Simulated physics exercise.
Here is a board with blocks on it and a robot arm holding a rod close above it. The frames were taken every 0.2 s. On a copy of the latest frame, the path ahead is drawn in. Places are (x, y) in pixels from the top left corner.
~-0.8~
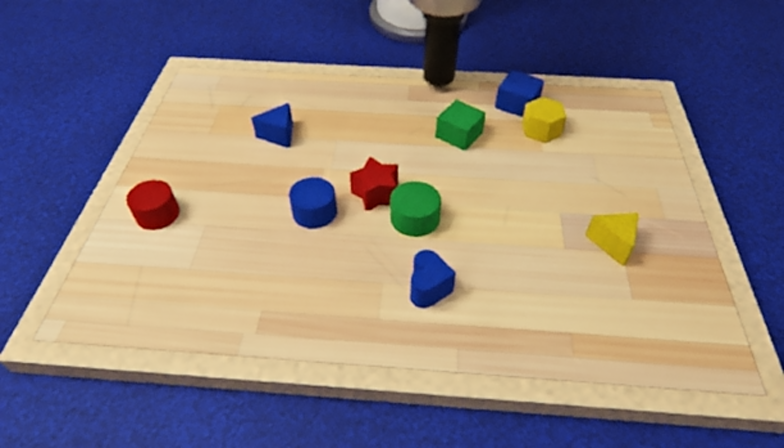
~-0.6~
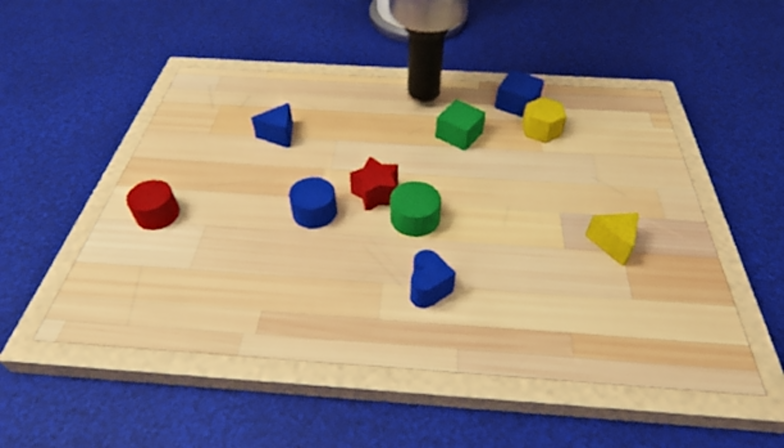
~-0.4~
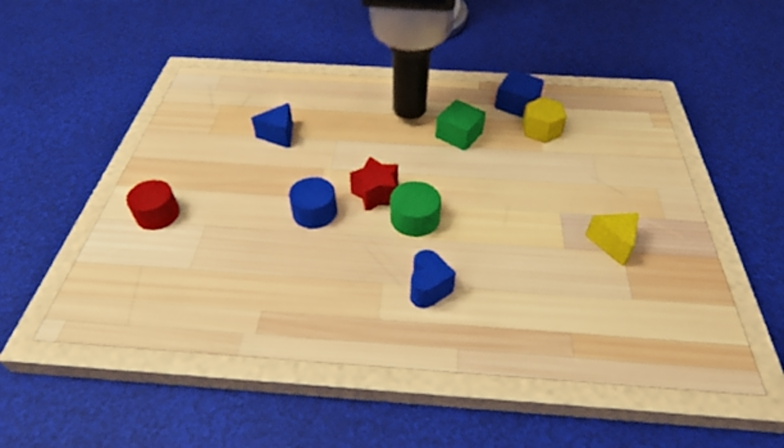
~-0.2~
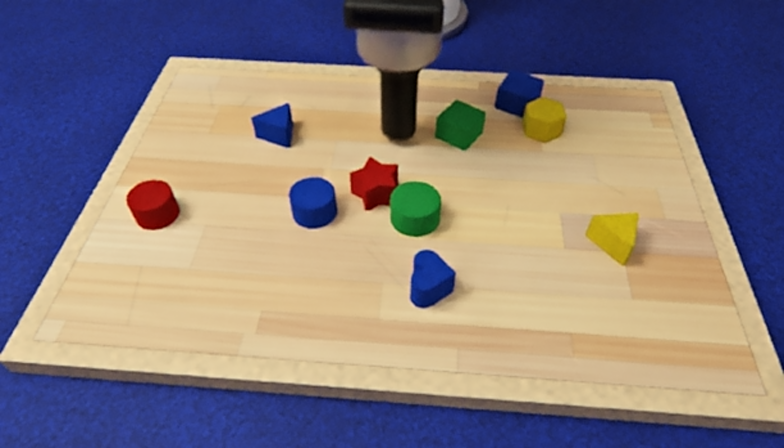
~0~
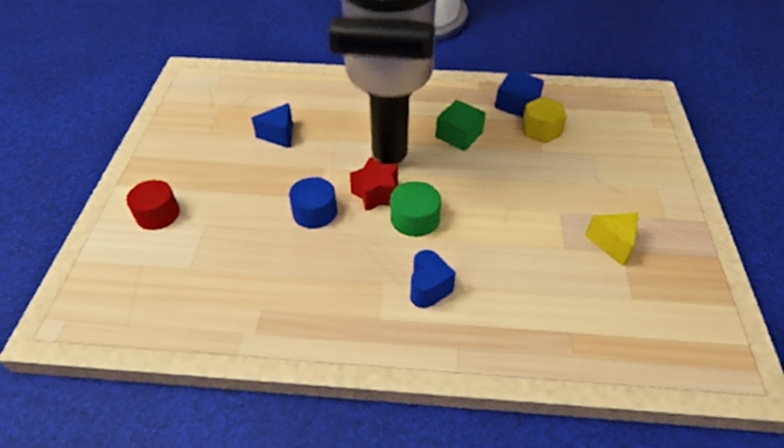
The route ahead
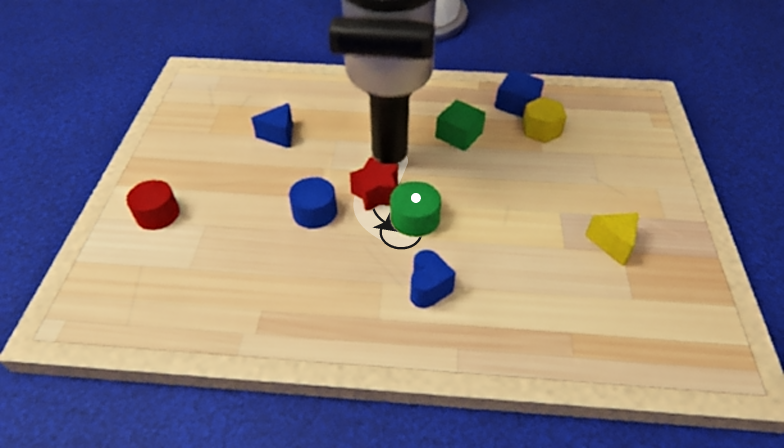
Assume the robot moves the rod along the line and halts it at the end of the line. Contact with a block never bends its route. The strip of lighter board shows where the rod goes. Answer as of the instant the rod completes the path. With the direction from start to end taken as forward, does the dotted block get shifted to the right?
No - that is not the case.
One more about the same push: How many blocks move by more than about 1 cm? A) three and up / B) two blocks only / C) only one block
The answer is B.
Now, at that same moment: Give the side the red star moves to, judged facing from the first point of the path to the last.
Goes right.
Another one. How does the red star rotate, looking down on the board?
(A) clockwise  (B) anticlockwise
A (clockwise)
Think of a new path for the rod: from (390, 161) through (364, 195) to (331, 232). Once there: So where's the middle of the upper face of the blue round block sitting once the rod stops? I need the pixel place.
Its top middle will sit at (288, 201).
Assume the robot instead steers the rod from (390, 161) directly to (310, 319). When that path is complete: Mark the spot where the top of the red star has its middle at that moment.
It comes to (291, 340).
The line goes from (390, 161) by way of (379, 185) and (375, 211) to (401, 232); the dot is on the green round block.
The first path, step by step. One third of the way, rod (378, 177); red star (365, 191).
Two thirds of the way, rod (375, 204); red star (356, 219); green round block (420, 201).
At the end, rod (401, 224); blue round block unmoved; red star (357, 227), turned 25° clockwise; green round block (448, 210).
